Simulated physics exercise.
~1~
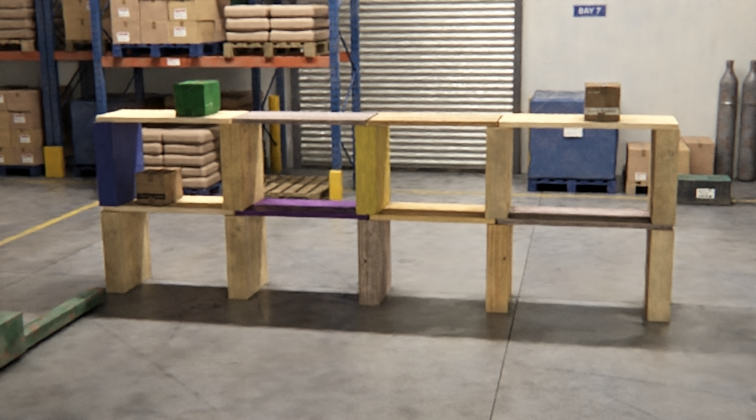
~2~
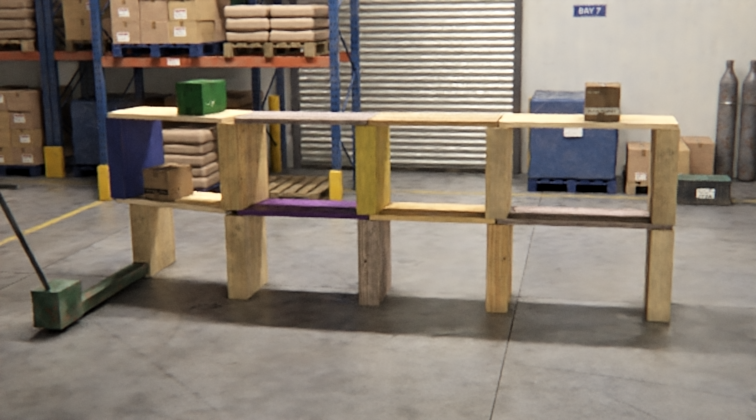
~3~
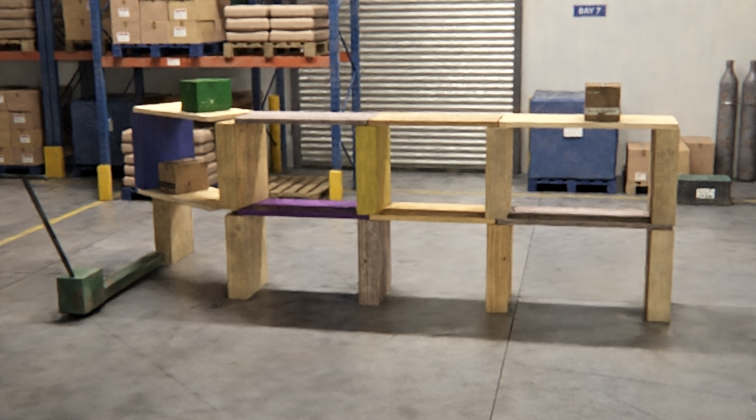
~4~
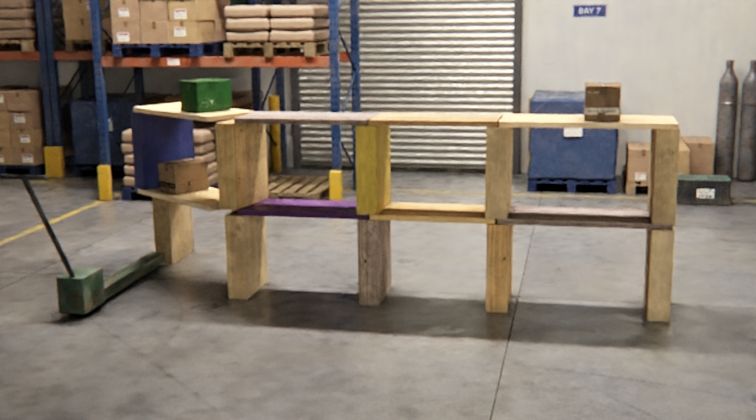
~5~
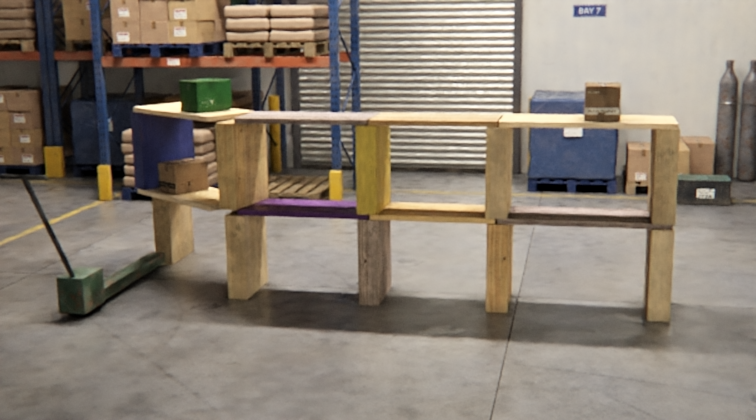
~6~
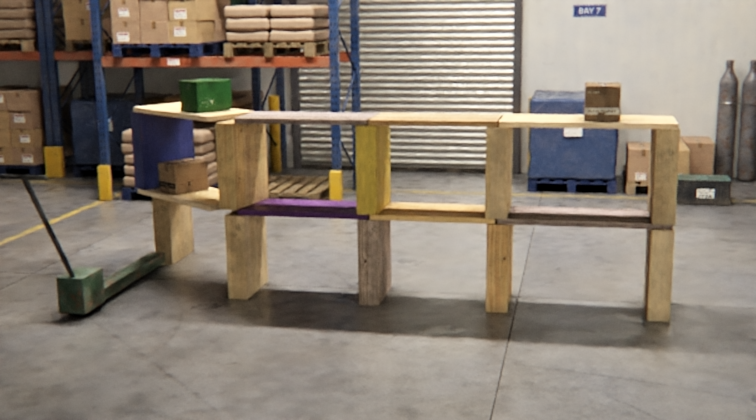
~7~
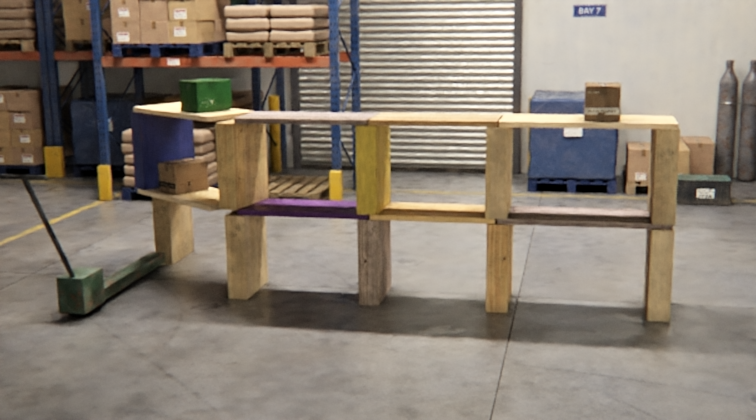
A low green jack slides in from the left across a warehouse floor, toward the foot of the end upright in a two-tier rack of loose timber slabs and boards. It pushes that lower upright to the right and away from the viewer, and the blue upright above shifts along with it. The left ends of both tiers swing back, carrying a green carton and a small brown box. The jack then stops, and everything stays still. The rack remains standing with its left end skewed, the purple board and yellow upright still in place.
